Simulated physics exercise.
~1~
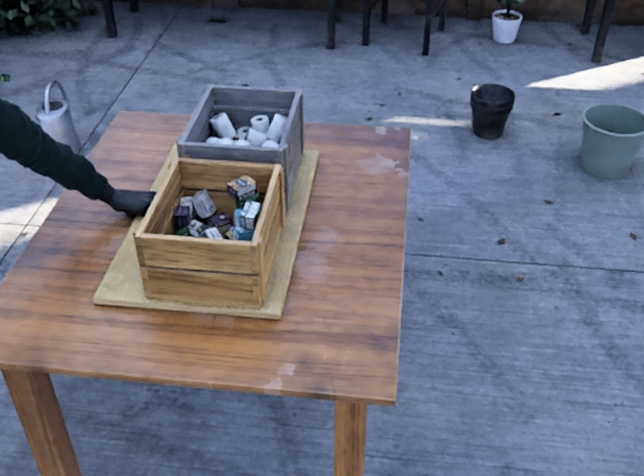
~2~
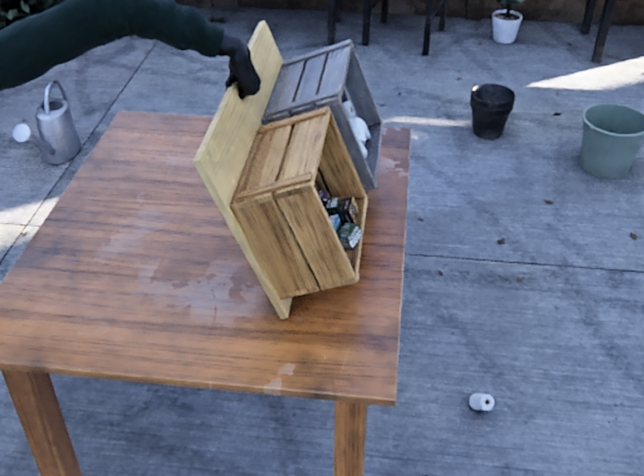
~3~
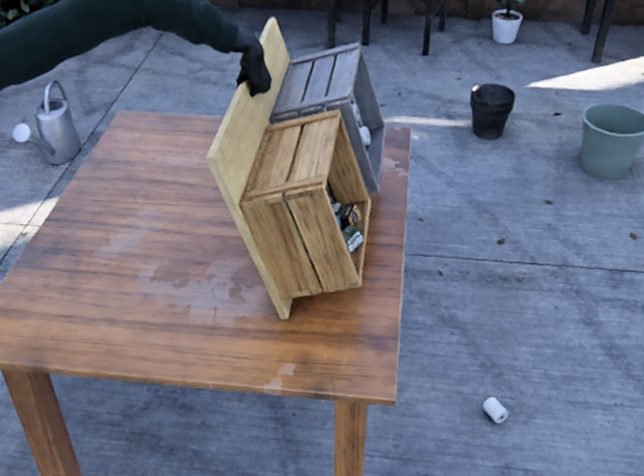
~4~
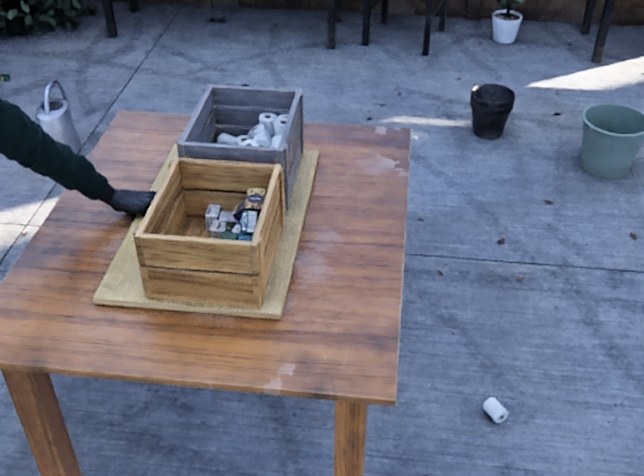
A gloved hand in a dark sleeve reaches in from the left to a board on a brown wooden table, seen from above on a paved patio. Screwed to the board are a wooden box of small cartons in front and a grey box of white paper rolls behind, with a watering can at left and pots at right. The hand raises the board's left side steeply, tipping both boxes rightward. One white roll drops to the paving and shifts slightly there. The board tilts a little further, then is lowered flat, the cartons still inside and the roll left on the ground.
